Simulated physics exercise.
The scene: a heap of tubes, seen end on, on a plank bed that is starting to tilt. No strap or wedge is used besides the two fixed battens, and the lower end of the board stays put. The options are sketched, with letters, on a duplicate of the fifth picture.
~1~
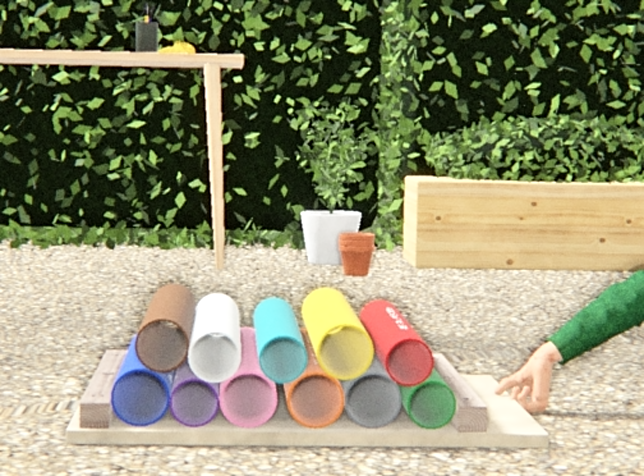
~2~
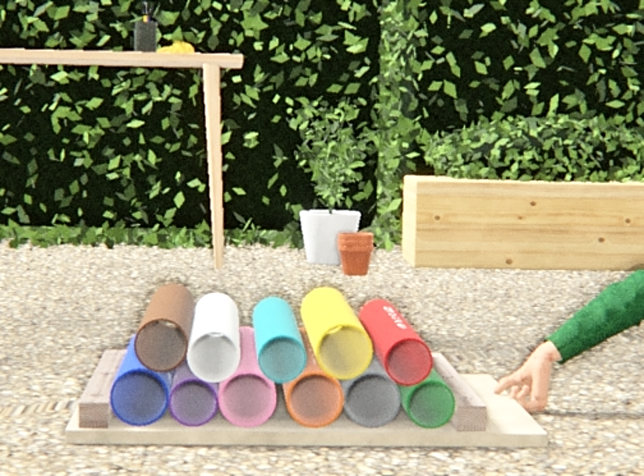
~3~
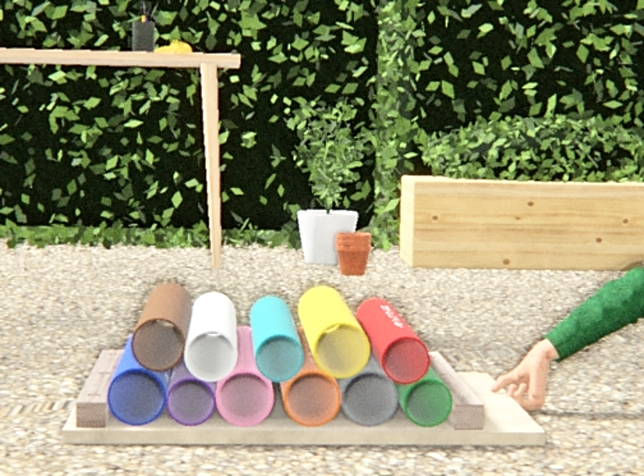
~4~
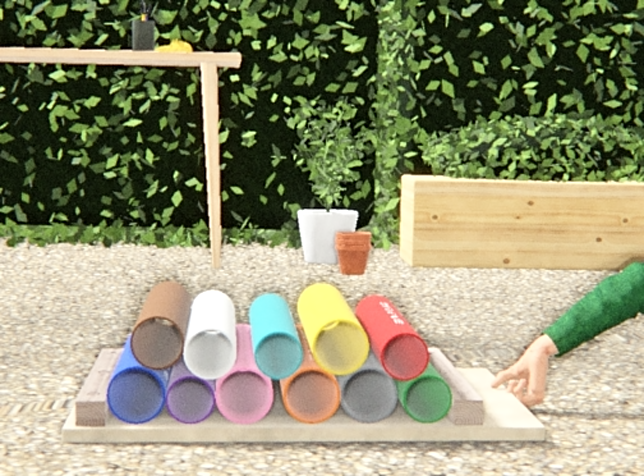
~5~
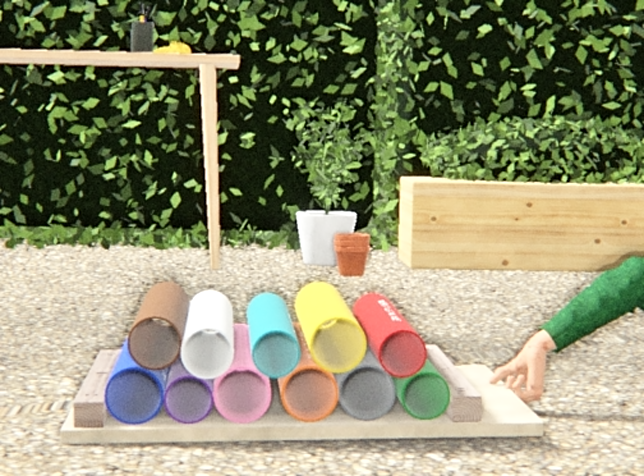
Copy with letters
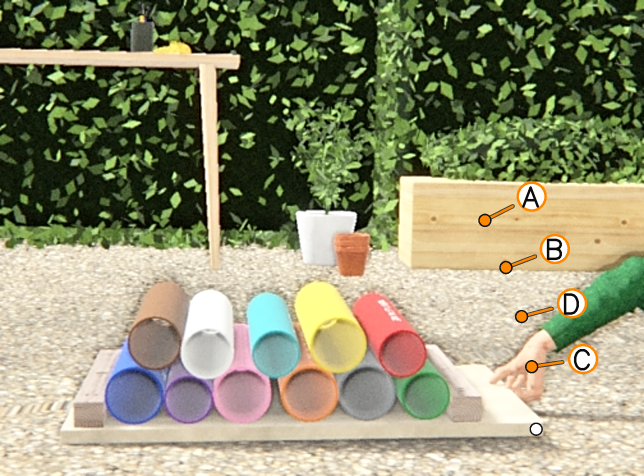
In a garden, a hand rests at a plank's right end while stacked coloured tubes barely move.
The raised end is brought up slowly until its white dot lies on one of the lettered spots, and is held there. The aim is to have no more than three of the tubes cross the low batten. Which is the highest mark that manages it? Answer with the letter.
It can be raised to A.
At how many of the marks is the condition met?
Four of them.
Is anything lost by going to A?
Yes.
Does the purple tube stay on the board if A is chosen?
The purple tube: Yes.
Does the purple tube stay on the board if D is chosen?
Yes.
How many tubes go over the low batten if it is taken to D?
At D the number is none.
On the marked copy, A at (485, 221); B at (506, 267); C at (532, 367); D at (521, 316); the white dot at (536, 429).
Taking A. A third of the way, board at 16°.
Two thirds of the way, board at 28°.
When it is over, board at 28°, two over the low batten (white, brown).
As for the rest, B one over the low batten (brown); C none over the low batten; D none over the low batten.
